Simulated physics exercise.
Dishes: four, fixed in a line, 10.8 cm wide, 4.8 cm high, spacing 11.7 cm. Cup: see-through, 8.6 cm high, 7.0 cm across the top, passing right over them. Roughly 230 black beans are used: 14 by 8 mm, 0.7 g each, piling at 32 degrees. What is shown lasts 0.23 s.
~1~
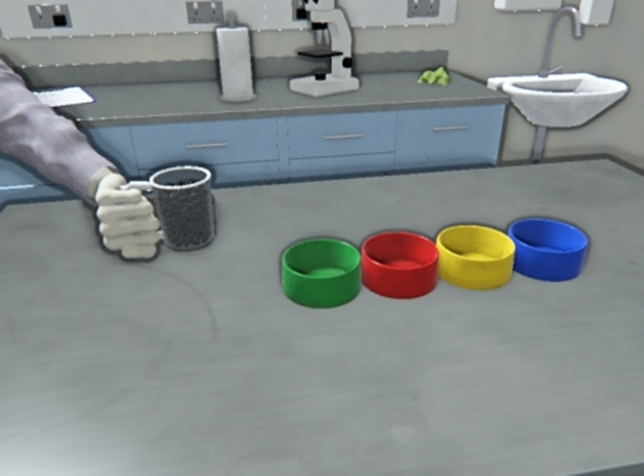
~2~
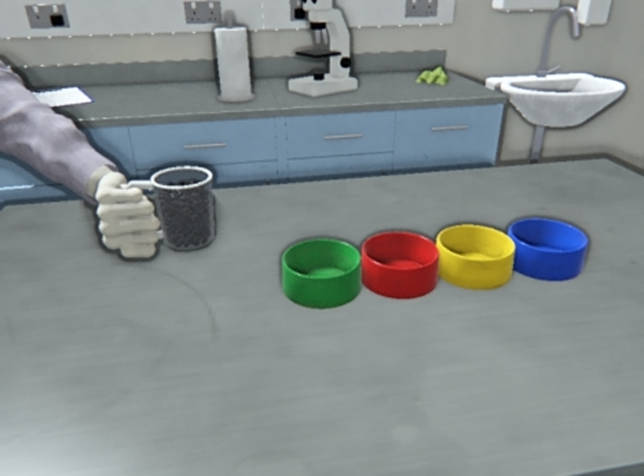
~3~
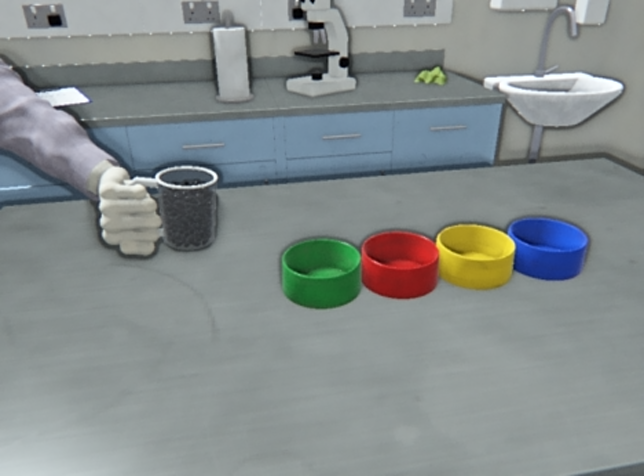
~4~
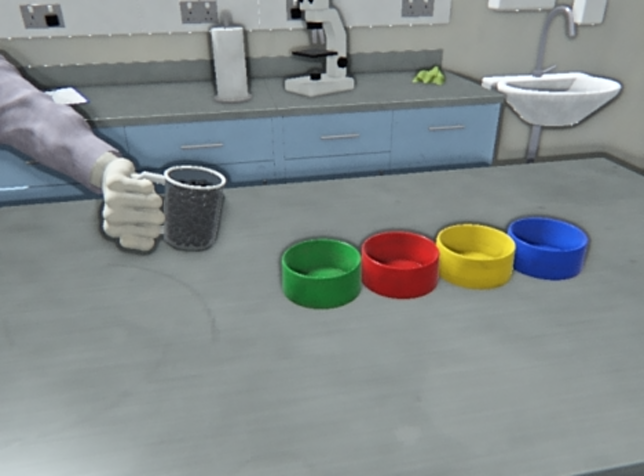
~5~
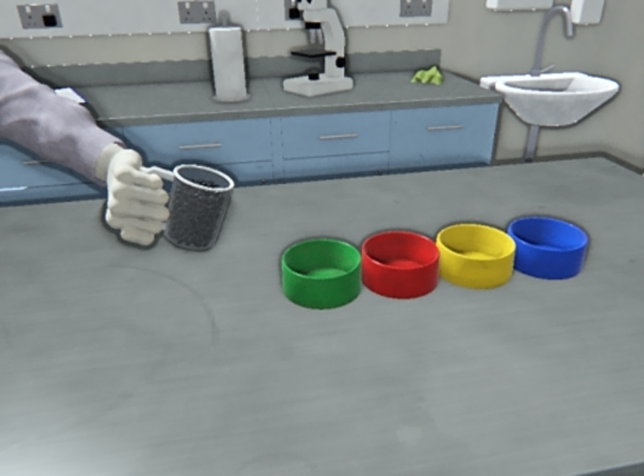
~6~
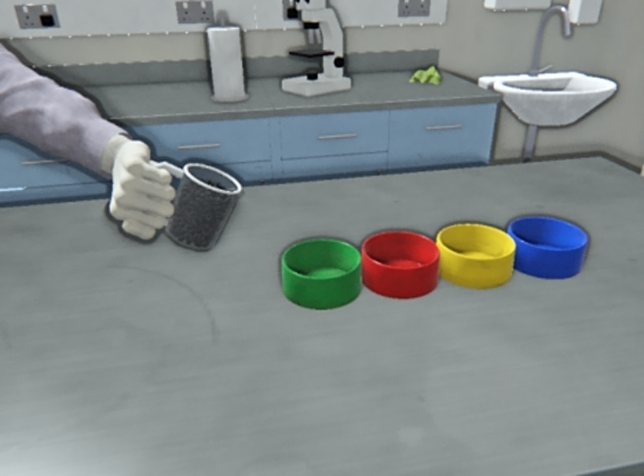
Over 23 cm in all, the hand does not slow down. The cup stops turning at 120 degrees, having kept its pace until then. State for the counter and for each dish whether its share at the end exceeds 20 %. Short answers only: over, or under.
My prediction: Red: Gets a fifth at most. Blue: Gets a fifth at most. Green: Gets more than a fifth. Yellow: Gets a fifth at most. Counter: Gets a fifth at most.
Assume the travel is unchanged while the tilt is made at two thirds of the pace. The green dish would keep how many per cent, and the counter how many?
In that case the green dish gets 70 while the counter gets 10.
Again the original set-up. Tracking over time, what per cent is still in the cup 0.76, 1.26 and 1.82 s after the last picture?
Approx. 35 / 0 / 0 percent.
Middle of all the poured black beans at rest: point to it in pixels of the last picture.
Near (331, 272).
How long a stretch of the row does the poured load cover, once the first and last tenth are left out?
Roughly 6 centimetres.
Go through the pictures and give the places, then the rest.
The first picture shows cup at (185, 209), tilt 0 degrees, lip at (209, 176), moved 0.0 cm; middle of the pieces at (185, 213); green dish at (322, 258); red dish at (400, 250); yellow dish at (476, 242); blue dish at (547, 235).
The second picture shows cup at (186, 210), tilt 1 degrees, lip at (211, 176), moved 0.1 cm; middle of the pieces at (185, 213).
The third picture shows cup at (188, 209), tilt 6 degrees, lip at (216, 178), moved 0.5 cm; middle of the pieces at (187, 213).
The fourth picture shows cup at (192, 209), tilt 12 degrees, lip at (224, 181), moved 1.0 cm; middle of the pieces at (191, 213).
The fifth picture shows cup at (197, 209), tilt 19 degrees, lip at (232, 185), moved 1.6 cm; middle of the pieces at (195, 213).
The sixth picture shows cup at (201, 209), tilt 27 degrees, lip at (240, 189), moved 2.2 cm; middle of the pieces at (199, 212); green dish at (322, 258); red dish at (401, 249); yellow dish at (476, 241); blue dish at (547, 233).
Then, 0.76 s after the last picture, tilt 120 degrees; cup holds 35 %, green 60 %.
Then, 1.26 s after the last picture, tilt 120 degrees; cup holds 0 %, green 100 %.
Then, 1.82 s after the last picture, tilt 120 degrees; cup holds 0 %, green 100 %.
In the end, red 0 %, blue 0 %, green 100 %, yellow 0 %, counter 0 %.
